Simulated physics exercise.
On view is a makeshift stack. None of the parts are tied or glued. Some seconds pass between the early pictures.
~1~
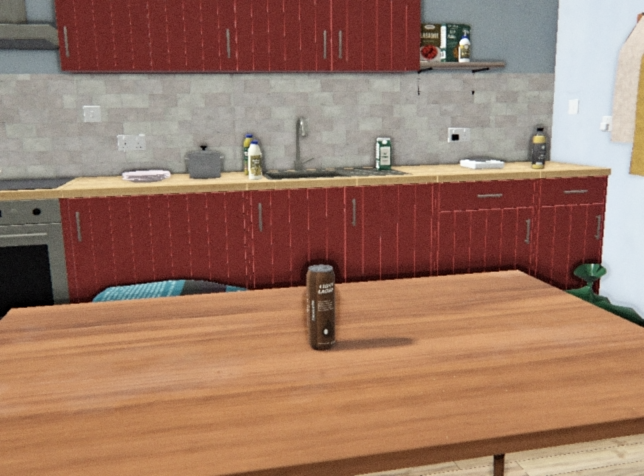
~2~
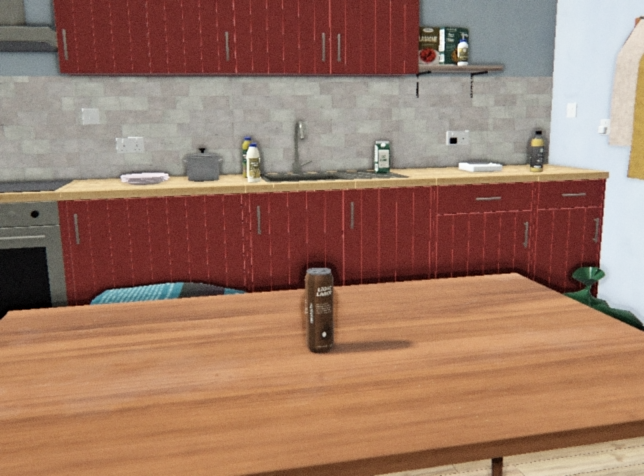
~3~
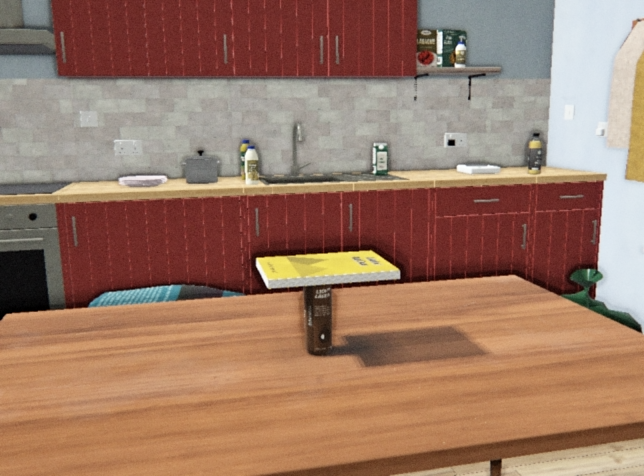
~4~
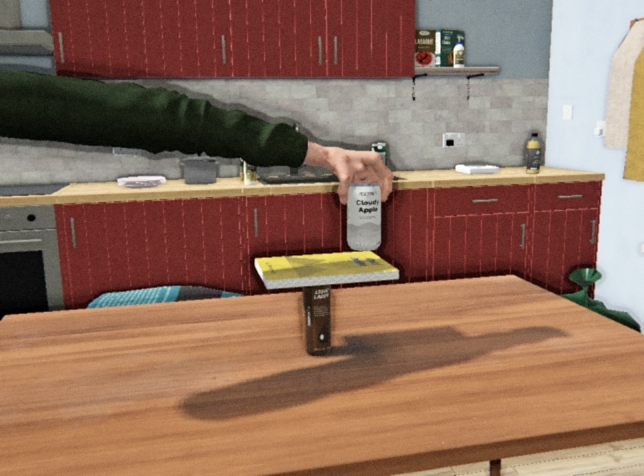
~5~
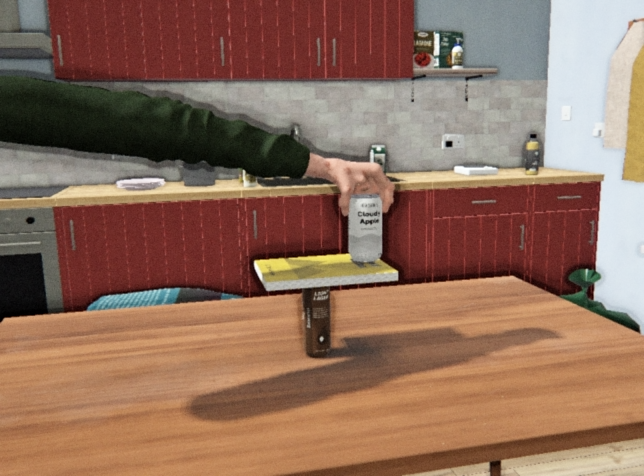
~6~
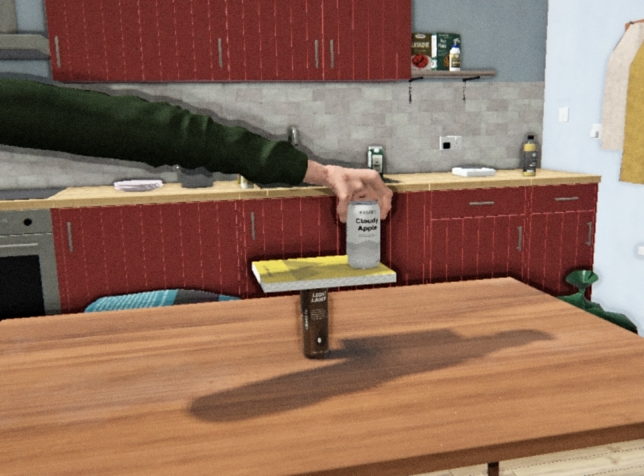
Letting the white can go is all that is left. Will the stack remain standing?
Most likely something will tip or drop.
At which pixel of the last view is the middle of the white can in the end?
End position in the final view: Approximately (423, 335).
Then, 0.60 s later than the last frame, white can now fallen; yellow book tilted by 41°.
Then, 0.70 s later than the last frame, yellow book now fallen.
Then, 1.00 s later than the last frame, brown can tilted by 30°.
Then, 1.10 s later than the last frame, brown can now fallen.
When it is over, fallen, white can, brown can and yellow book. End places, in pixels of the last picture, white can near (423, 335). The stack loses its balance.
